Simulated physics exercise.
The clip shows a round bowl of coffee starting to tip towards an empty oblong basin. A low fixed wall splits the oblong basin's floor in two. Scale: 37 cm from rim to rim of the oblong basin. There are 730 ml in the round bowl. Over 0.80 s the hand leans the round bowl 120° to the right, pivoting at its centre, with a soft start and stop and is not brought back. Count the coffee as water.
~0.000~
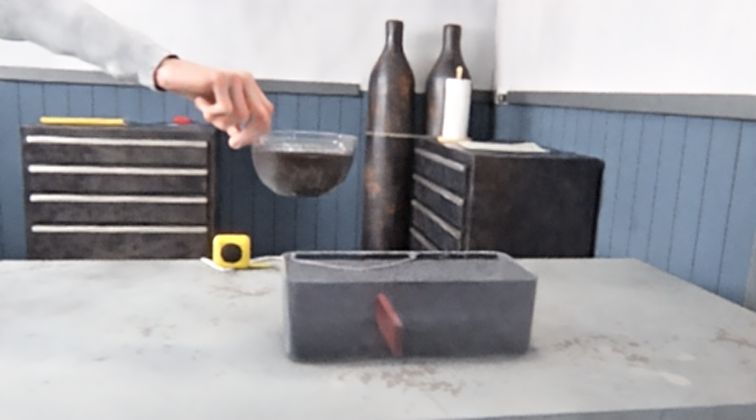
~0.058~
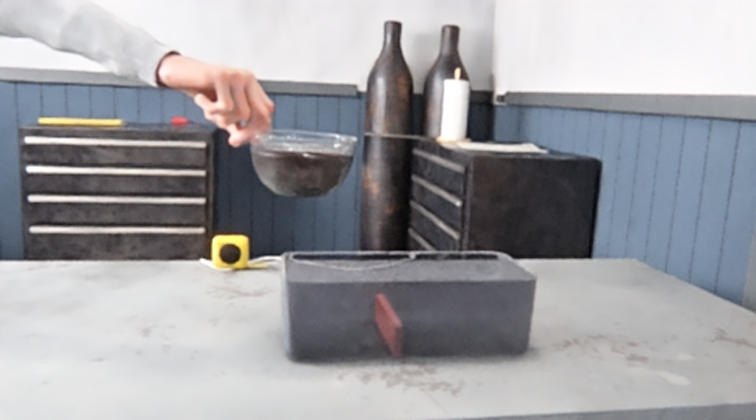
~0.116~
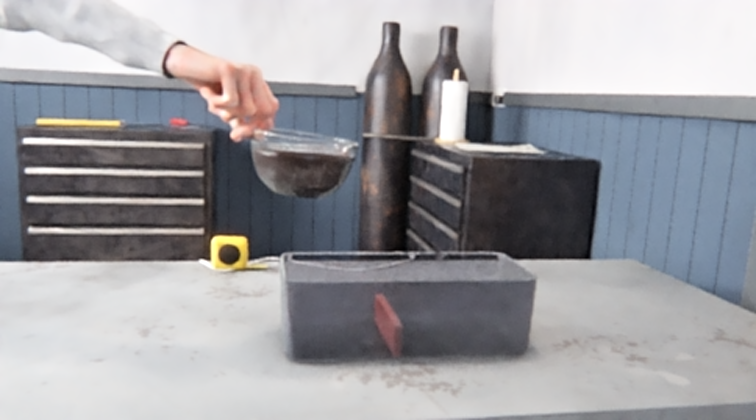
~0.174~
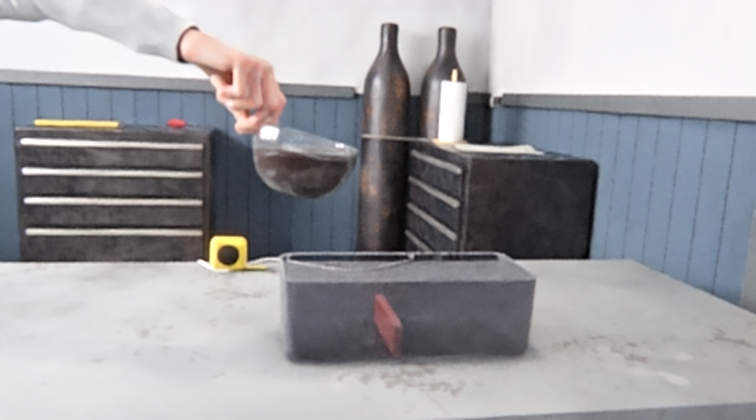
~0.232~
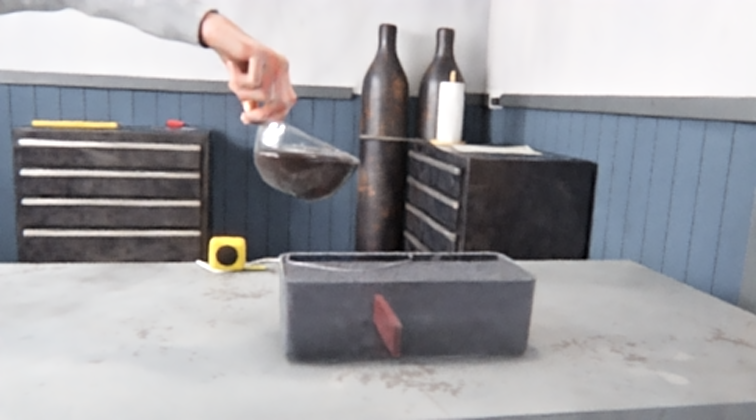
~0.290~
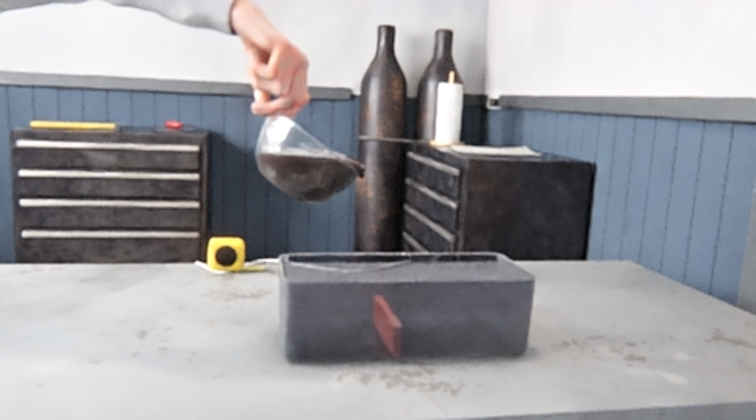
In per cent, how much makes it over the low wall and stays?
The far part has some 45 per cent.
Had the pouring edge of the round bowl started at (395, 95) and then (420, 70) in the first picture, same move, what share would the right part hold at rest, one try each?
First 85, then 85 per cent.
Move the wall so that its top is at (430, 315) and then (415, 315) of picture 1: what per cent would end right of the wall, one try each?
First 20, then 15 per cent.
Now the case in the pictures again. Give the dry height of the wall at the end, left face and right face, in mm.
Some 28 mm on the left and 36 mm on the right.
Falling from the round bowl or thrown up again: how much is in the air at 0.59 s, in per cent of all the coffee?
Near 38 in a hundred.
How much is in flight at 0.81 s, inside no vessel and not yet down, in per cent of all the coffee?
About 2 per cent.
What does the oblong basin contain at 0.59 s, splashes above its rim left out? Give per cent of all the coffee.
Some 48 per cent.
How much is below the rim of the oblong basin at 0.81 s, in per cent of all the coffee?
Near 98 in a hundred.
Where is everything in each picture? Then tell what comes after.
Tilt 0°; pouring edge (355, 139); surface from (253, 148) to (351, 151); the oblong basin's rim runs from (284, 267) to (521, 266); the wall's top is at (389, 309), in the first frame.
Tilt 2°; pouring edge (355, 140); surface from (253, 147) to (352, 151), in the second frame.
Tilt 6°; pouring edge (357, 145); surface from (254, 146) to (352, 153), in the third frame.
Tilt 13°; pouring edge (358, 152); surface from (257, 146) to (354, 155), in the fourth frame.
Tilt 23°; pouring edge (358, 162); surface from (257, 148) to (357, 157), in the fifth frame.
Tilt 35°; pouring edge (357, 174); surface from (258, 151) to (352, 164); 5 per cent is over the edge, in the sixth frame.
Then, 0.59 s in, the tilt is 101° and 15 per cent is still to pour, 16 is left of the wall and 32 right of it.
Then, 0.81 s in, the tilt is 120° and 0 per cent is still to pour, 55 is left of the wall and 42 right of it.
Then, 1.05 s in, the tilt is 120° and 0 per cent is still to pour, 54 is left of the wall and 44 right of it.
Then, 1.30 s in, the tilt is 120° and 0 per cent is still to pour, 54 is left of the wall and 45 right of it.
Finally, 53 per cent lies left of the wall, 45 right of it and 2 outside.
